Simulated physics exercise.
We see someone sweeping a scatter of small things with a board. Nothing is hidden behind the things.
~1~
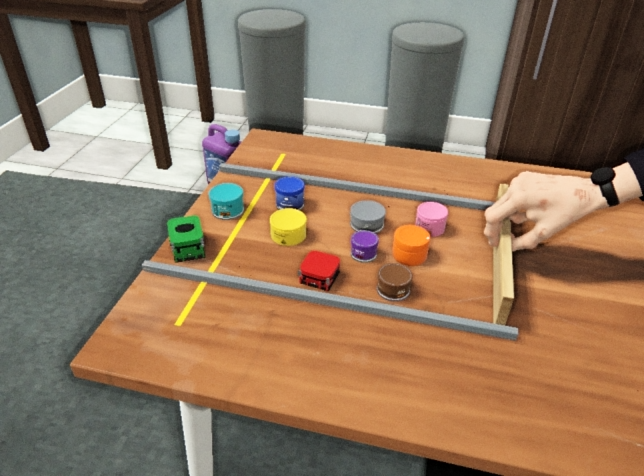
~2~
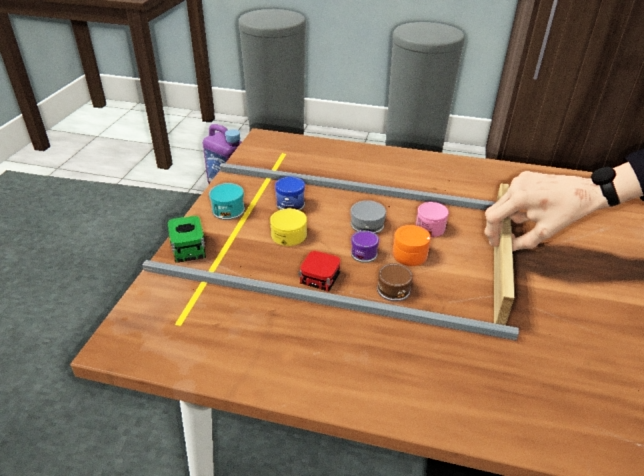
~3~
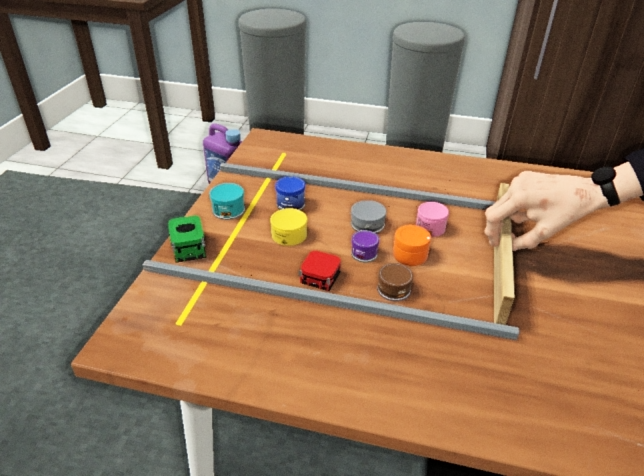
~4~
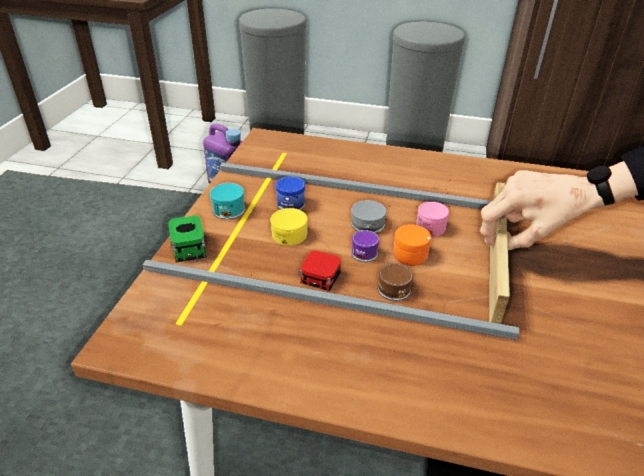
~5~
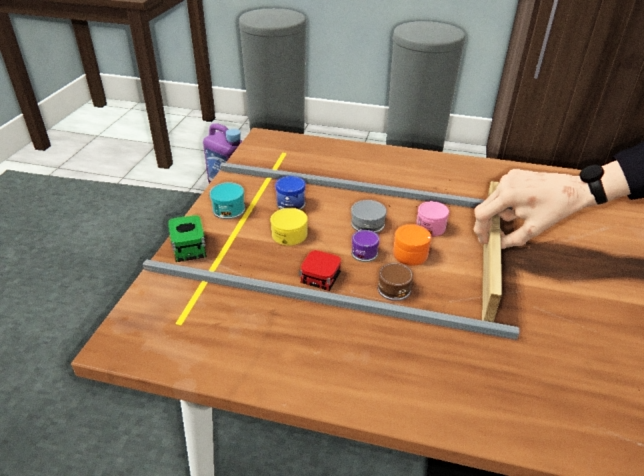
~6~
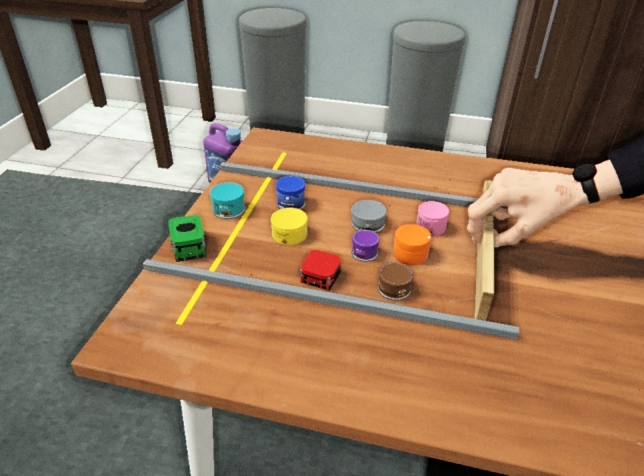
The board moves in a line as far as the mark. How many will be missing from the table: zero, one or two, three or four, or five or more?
Outcome: The number that fall off is one or two.
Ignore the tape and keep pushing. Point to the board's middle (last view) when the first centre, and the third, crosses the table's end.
At (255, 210) for the first, at (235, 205) for the third.
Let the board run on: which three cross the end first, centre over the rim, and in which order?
They are the green case, then the turquoise pot, then the yellow tub.
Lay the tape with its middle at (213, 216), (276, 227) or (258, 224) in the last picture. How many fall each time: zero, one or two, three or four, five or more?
One after another: 5 or more; none; no fall at all.
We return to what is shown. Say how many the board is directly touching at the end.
In contact: 3.
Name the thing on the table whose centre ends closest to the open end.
The yellow tub.
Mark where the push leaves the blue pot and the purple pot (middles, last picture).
First (233, 173), then (202, 232).
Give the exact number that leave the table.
In all, 2 of them.
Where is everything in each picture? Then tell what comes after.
In the first picture, green case (187, 238); turquoise pot (227, 201); blue pot (290, 195); board (502, 248); tape (241, 222).
In the second picture, turquoise pot (227, 202); yellow tub (289, 227).
In the third picture, blue pot (291, 194); pink tub (432, 219).
In the fourth picture, green case (188, 238); purple pot (365, 246).
In the fifth picture, turquoise pot (228, 201); orange lid (412, 245).
In the sixth picture, green case (188, 238); turquoise pot (228, 201); blue pot (291, 194); board (485, 245); tape (242, 221).
Soon after, none off yet; green case at rest near (188, 238); turquoise pot at rest near (228, 201); blue pot at rest near (291, 194).
Then, none off yet; green case at rest near (188, 238); turquoise pot at rest near (228, 201); blue pot moving near (286, 190).
By the end, the number that fall off is one or two; fallen, turquoise pot and green case.
